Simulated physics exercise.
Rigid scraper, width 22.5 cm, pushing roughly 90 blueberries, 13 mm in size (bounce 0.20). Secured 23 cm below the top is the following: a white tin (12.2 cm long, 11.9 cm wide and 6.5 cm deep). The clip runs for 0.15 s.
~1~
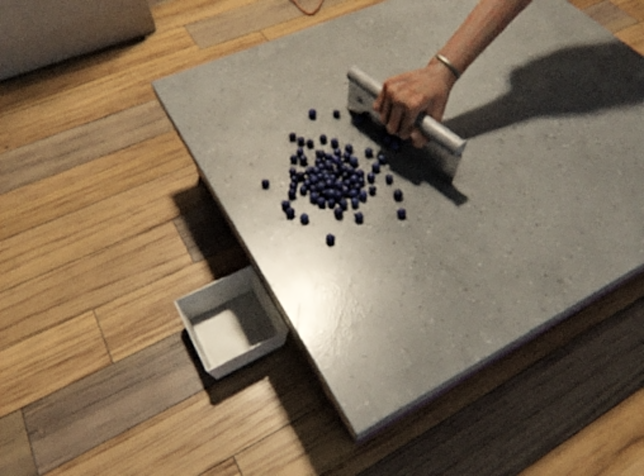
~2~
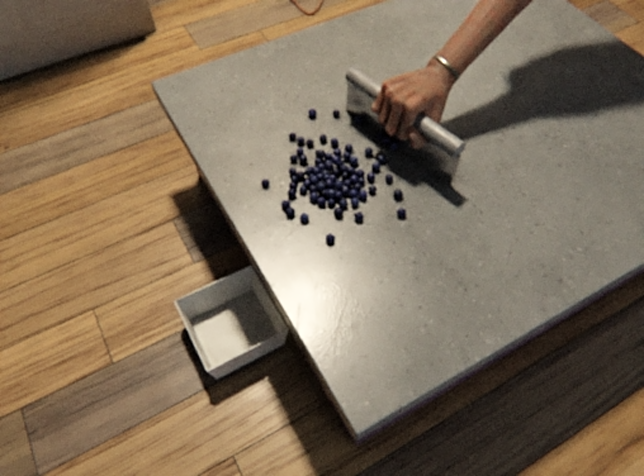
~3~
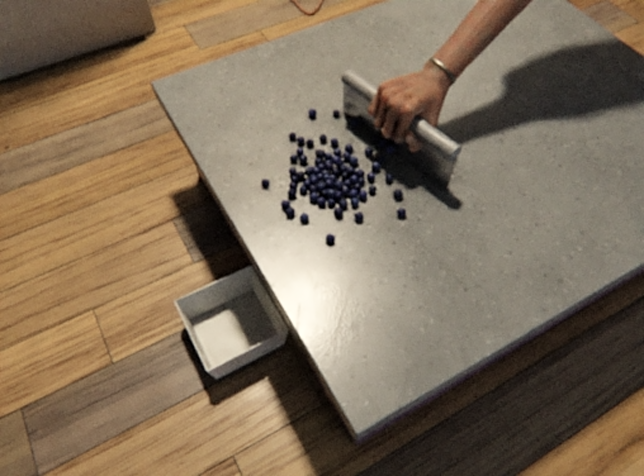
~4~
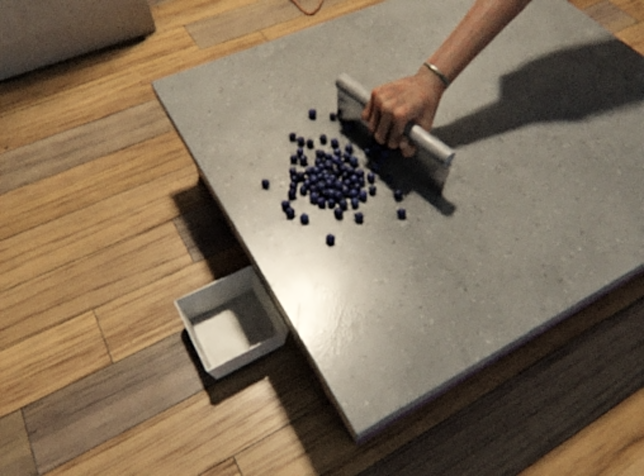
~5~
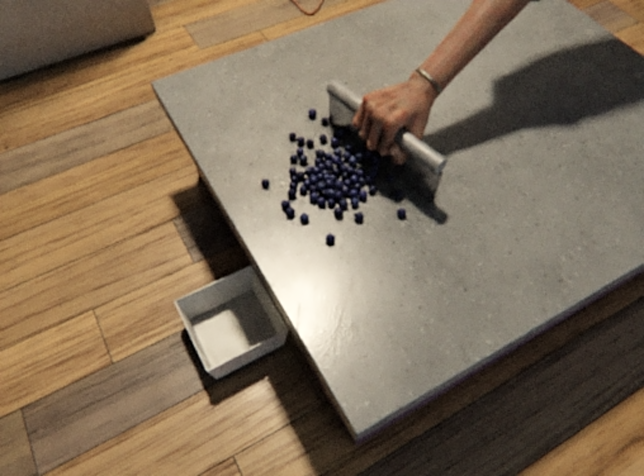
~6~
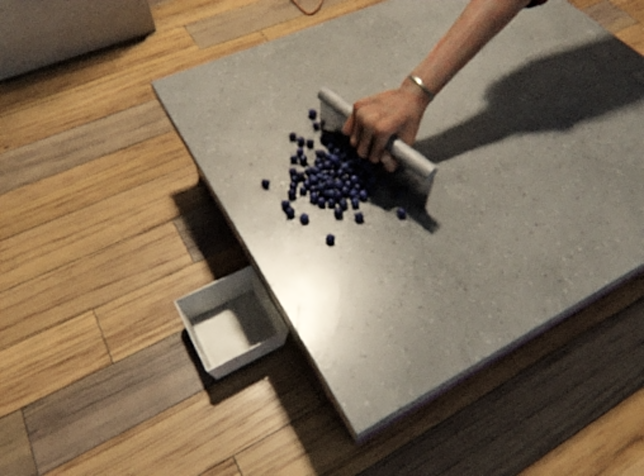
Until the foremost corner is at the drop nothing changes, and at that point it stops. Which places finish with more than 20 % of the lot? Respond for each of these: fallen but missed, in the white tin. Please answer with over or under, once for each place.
Fallen but missed, over; white tin, over.
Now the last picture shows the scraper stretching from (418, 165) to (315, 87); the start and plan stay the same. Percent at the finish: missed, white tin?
At rest, 40 % misses and the white tin ends with 20 %.
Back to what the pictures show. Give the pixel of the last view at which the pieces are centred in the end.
I'd point to somewhere near (216, 352).
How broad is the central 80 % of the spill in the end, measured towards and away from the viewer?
Estimated band: Near 26 cm.
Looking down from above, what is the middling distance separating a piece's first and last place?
That works out to roughly 28 centimetres.
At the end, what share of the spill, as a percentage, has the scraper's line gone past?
5 per cent.
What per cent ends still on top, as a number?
About 5 percent.
Then, 0.20 s after the last picture, scraper 19 cm from its start, spill 19 cm wide; still on top 100 %.
Then, 0.40 s after the last picture, scraper 27 cm from its start, spill 24 cm wide; off the edge, not caught 60 %, still on top 35 %.
Then, 0.57 s after the last picture, scraper 27 cm from its start, spill 28 cm wide; white tin 50 %, off the edge, not caught 45 %, still on top 5 %.
In the end, white tin 50 %, fallen but missed 45 %, still on top 5 %.
